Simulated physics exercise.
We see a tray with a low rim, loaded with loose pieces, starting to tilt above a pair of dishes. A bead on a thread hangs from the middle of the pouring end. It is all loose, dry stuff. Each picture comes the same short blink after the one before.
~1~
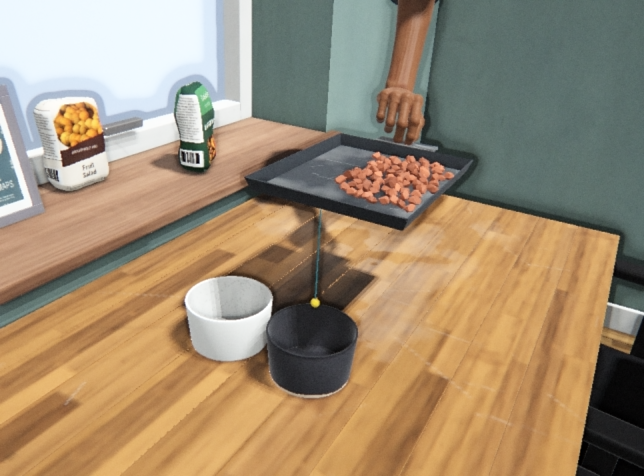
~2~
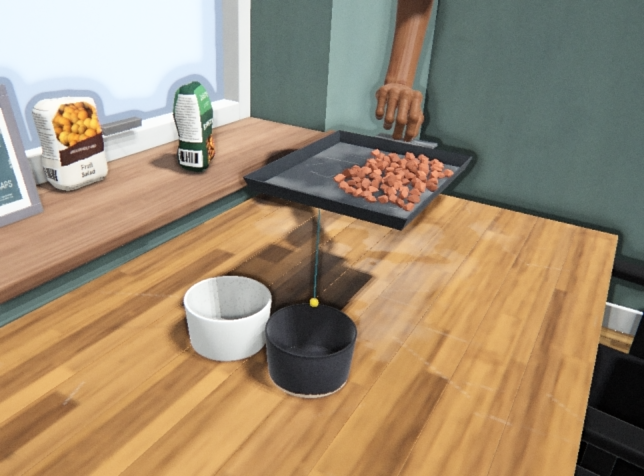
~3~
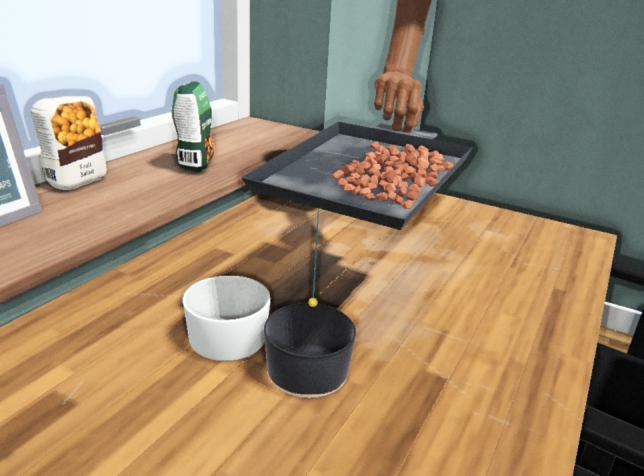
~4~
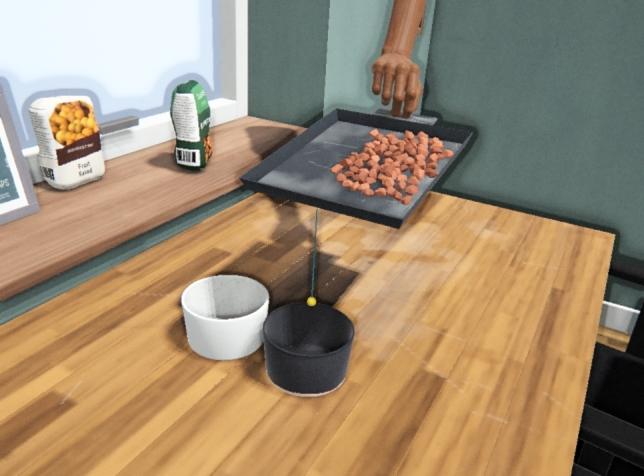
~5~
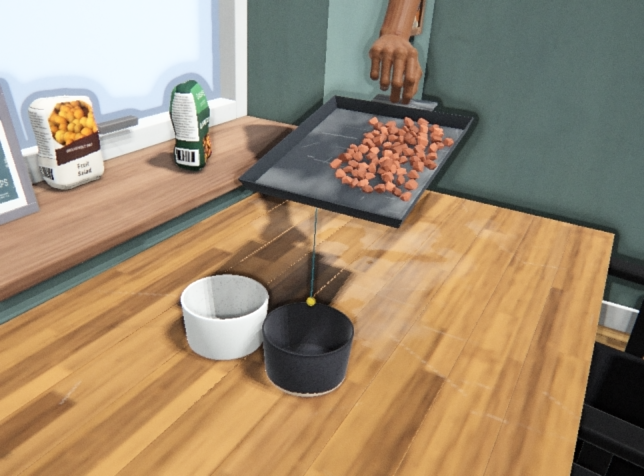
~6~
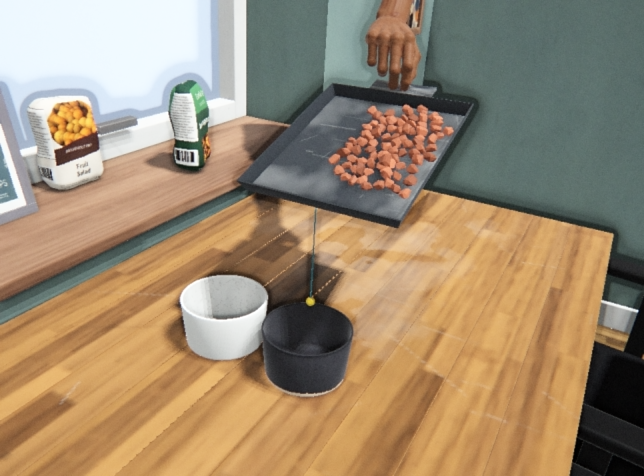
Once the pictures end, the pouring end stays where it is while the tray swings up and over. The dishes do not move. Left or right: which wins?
The right-hand one ends fuller.
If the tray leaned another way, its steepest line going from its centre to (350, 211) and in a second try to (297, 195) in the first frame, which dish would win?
One: The right dish. Two: The dish on the left.
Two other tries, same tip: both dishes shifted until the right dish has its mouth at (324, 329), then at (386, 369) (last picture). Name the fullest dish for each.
One: The dish on the right. Two: The left dish.
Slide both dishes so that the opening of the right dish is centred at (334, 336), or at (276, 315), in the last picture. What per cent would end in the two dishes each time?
Near 50 % and 40 %.
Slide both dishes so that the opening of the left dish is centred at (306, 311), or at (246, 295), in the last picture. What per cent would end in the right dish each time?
Near 0 % and 20 %.
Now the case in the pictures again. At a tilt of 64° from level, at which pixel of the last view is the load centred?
At about (330, 202).
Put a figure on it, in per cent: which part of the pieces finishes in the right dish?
About 50 per cent.
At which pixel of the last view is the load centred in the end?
Close to (289, 373).
Soon after the last picture, tray tipped steeply; most on the tray; about a quarter in the air.
A little later, tray tipped past a quarter turn; a small part on the tray; about a quarter in the right dish; a small part in the left dish; about a third outside both; a small part in the air.
Later still, tray tipped past a quarter turn; about half in the right dish; a small part in the left dish; about a third outside both.
At rest, tray tipped past a quarter turn; about half in the right dish; a small part in the left dish; about a third outside both.
